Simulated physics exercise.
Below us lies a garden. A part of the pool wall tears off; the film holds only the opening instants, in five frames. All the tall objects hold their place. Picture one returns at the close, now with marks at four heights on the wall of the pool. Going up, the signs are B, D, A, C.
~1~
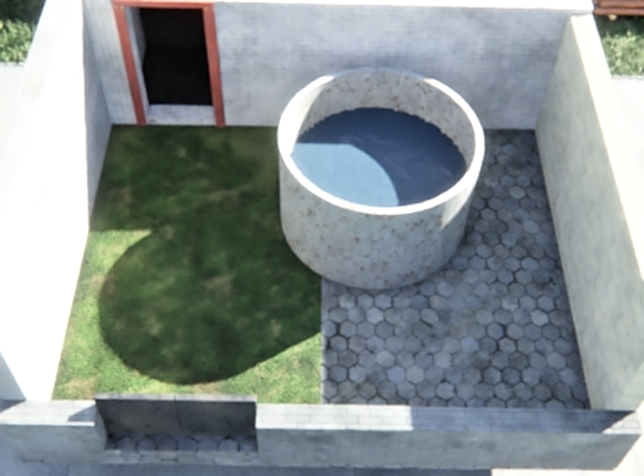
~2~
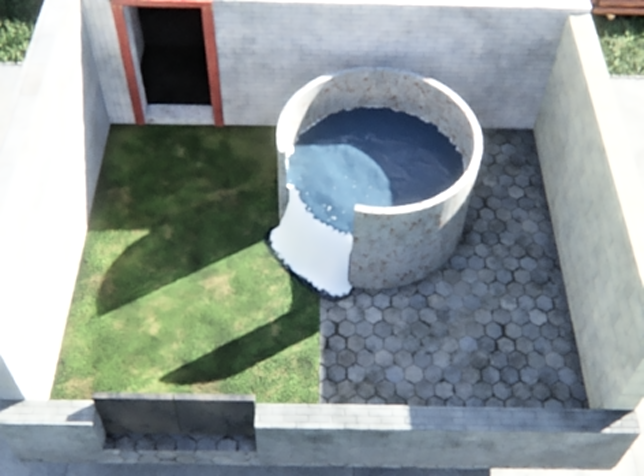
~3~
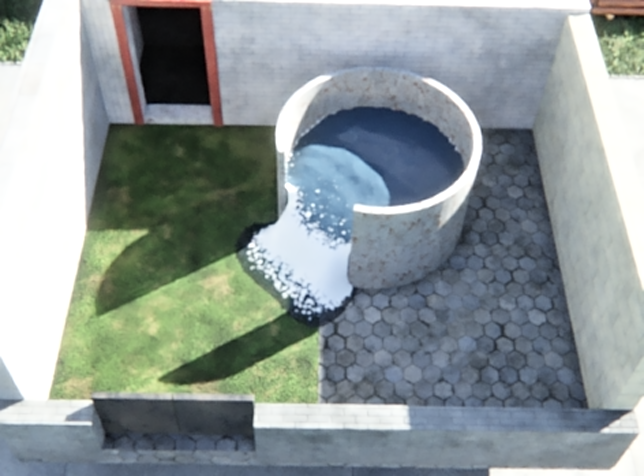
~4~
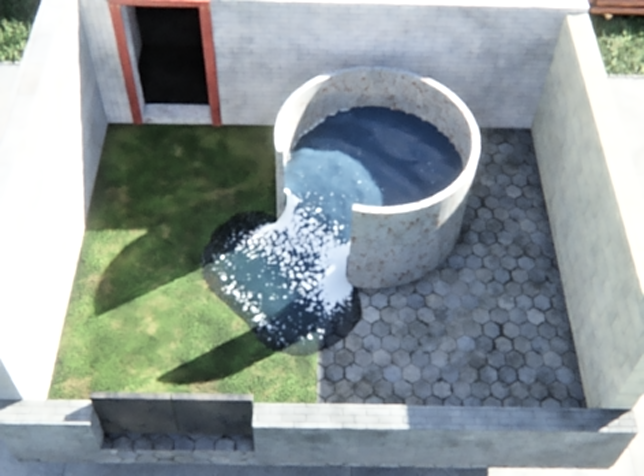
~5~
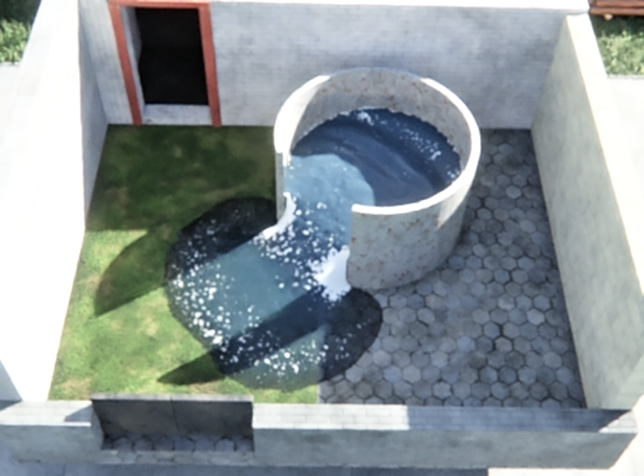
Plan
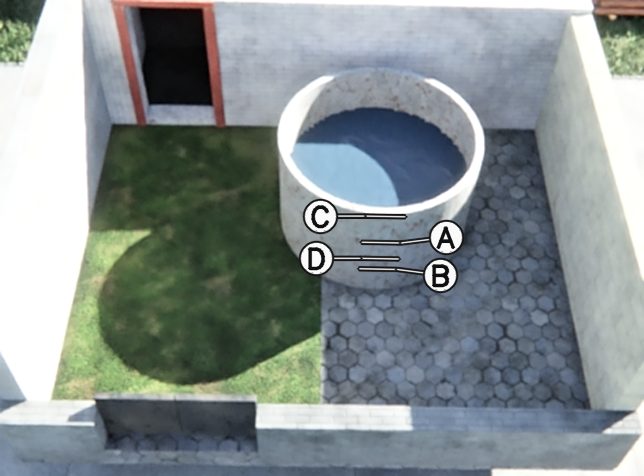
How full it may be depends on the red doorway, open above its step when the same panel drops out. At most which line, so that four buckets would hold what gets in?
D.
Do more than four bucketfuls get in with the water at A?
Yes, it does.
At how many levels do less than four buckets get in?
Two of the four.
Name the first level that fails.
The answer is A.
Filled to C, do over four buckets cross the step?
Yes, it does.
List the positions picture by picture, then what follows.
Water in the pool at rest, its middle at (377, 170); foot of the red doorway at (182, 125); shut gate at (177, 400), in the first picture.
In the second picture, 2 % of the ground under water, visible out to (344, 293).
In the third picture, 4 % of the ground under water, visible out to (327, 315).
In the fourth picture, 9 % of the ground under water, visible out to (281, 343).
In the fifth picture, 18 % of the ground under water, visible out to (202, 333).
In white, A at (381, 242); B at (378, 269); C at (384, 216); D at (379, 258); from the bottom up B, D, A, C.
Choosing A, about 12 bucketfuls get in.
Choosing B, nothing gets over.
Choosing C, dozens of bucketfuls pour in.
Choosing D, a bucket or two gets in.
